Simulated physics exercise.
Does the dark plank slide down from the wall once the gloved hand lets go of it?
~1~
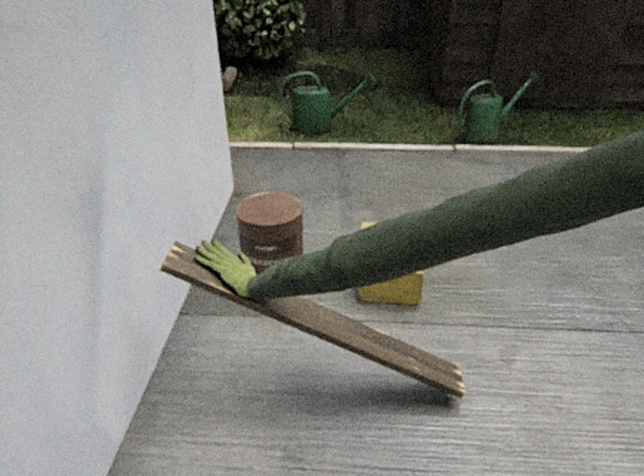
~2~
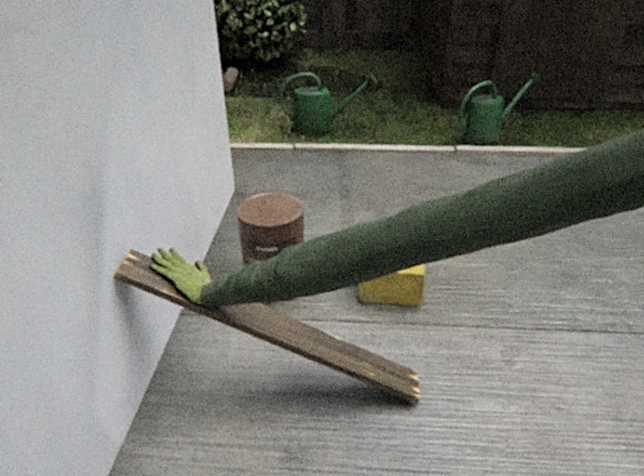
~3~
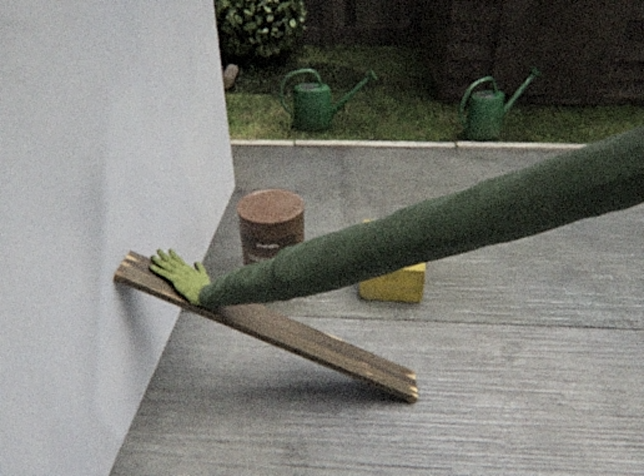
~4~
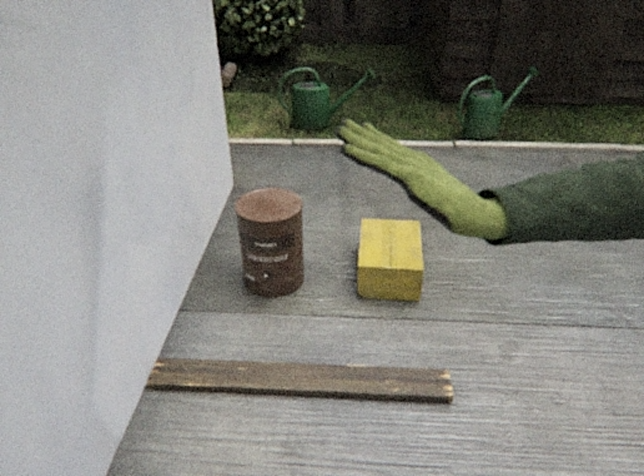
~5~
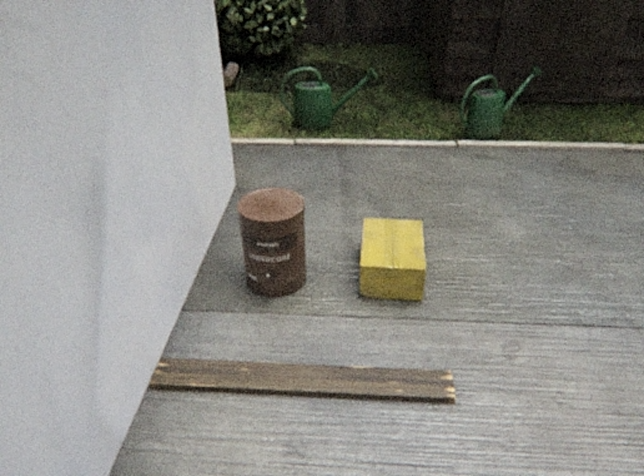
Yes, the plank slips out once the hand comes away, and it ends up lying flat on the ground.
